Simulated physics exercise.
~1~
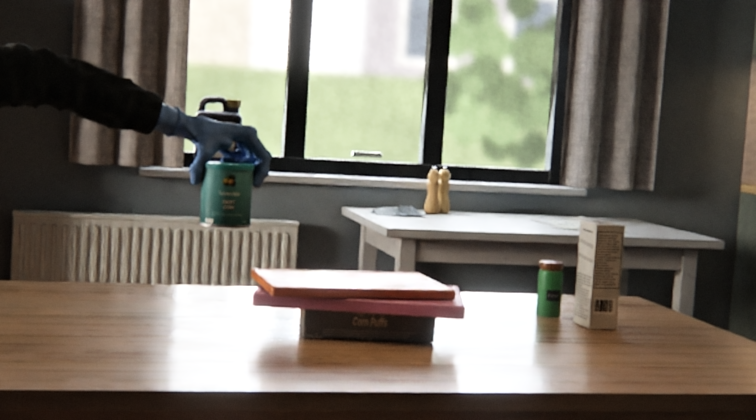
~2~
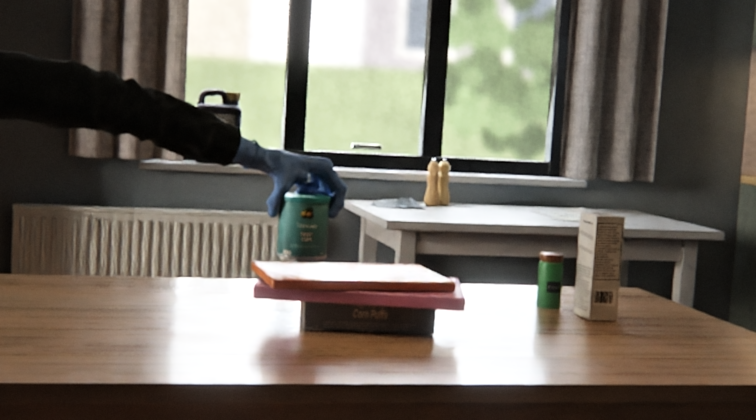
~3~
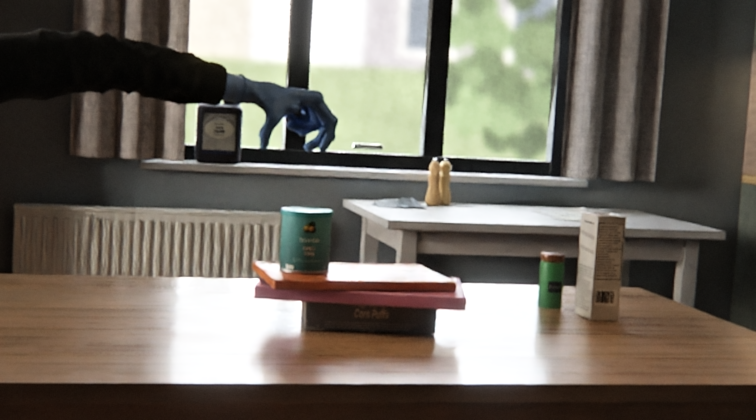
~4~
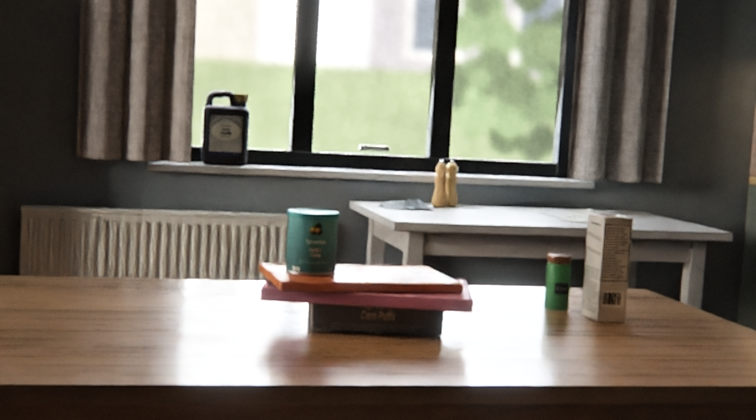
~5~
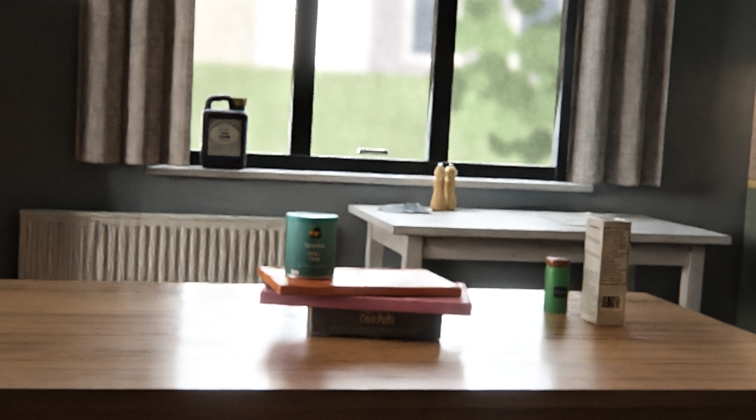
Gloved hand lowering a turquoise pot onto the left end of a small stack on a table, then withdrawing, the pile standing.
